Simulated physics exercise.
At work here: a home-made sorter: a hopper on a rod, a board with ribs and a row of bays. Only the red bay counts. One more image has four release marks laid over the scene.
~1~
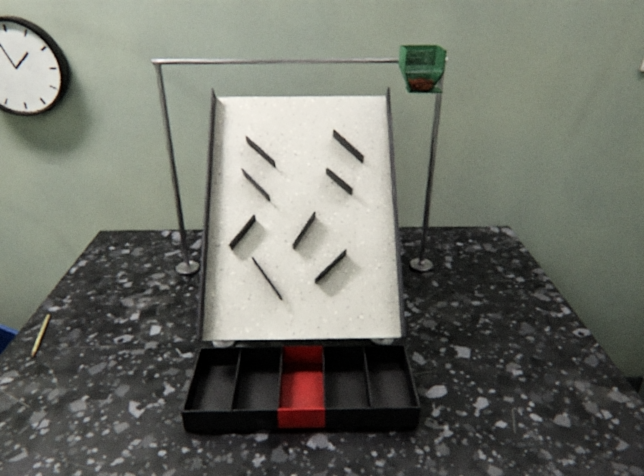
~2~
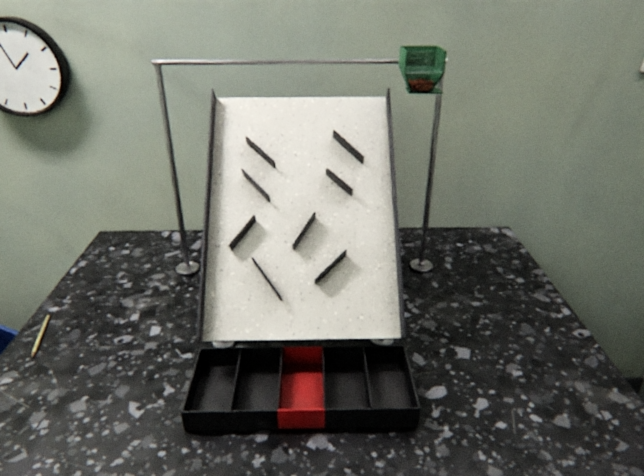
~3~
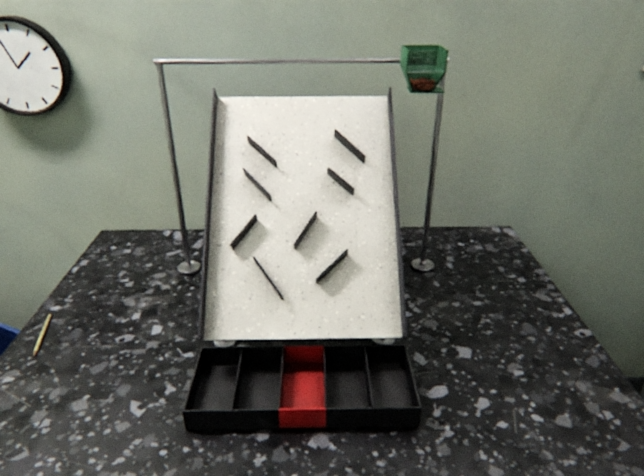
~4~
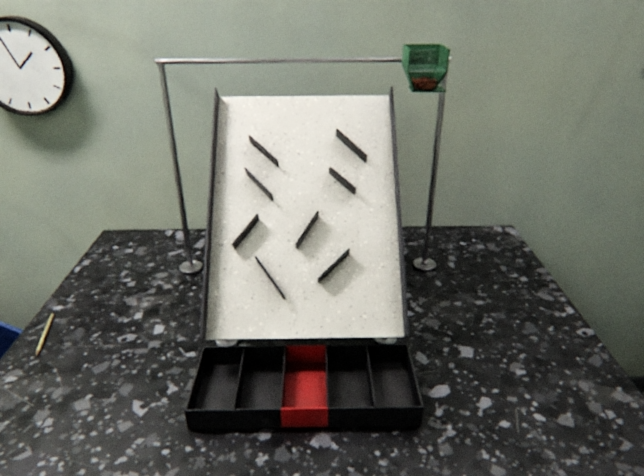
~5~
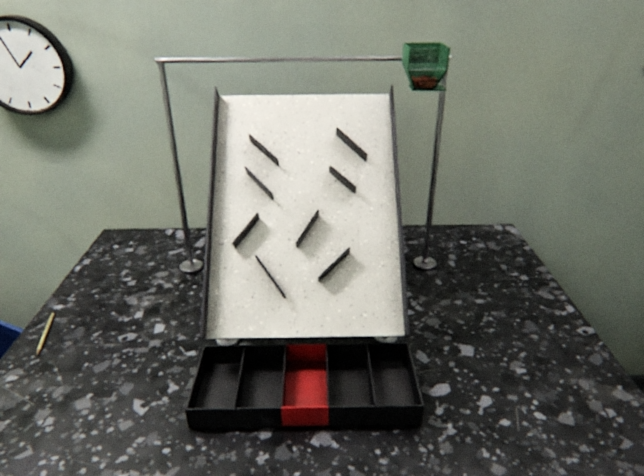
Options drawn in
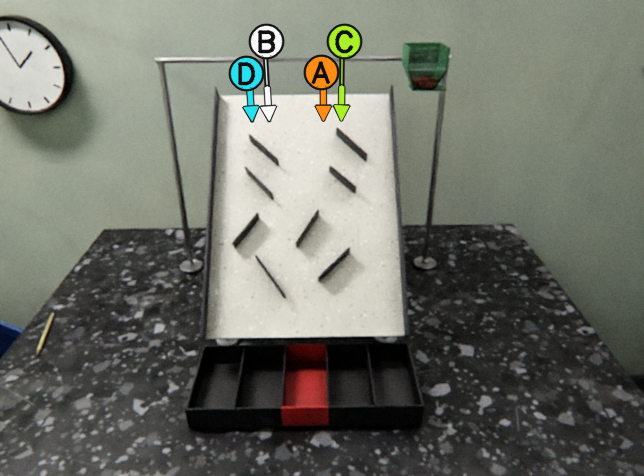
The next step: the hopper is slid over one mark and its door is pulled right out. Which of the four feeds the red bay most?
It is B.
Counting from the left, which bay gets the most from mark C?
It is the fifth one.
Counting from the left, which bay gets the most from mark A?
The third.
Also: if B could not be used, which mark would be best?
The answer is A.
On the marked copy, mark A meets the board at (323, 115); mark B meets the board at (268, 115); mark C meets the board at (341, 115); mark D meets the board at (251, 115).
With A, close to half in the red bay, close to half in other bays.
With B, all but a few in the red bay, a small share in other bays.
With C, close to a quarter in the red bay, close to two thirds in other bays, a small share outside the box.
With D, close to a third in the red bay, close to half in other bays.
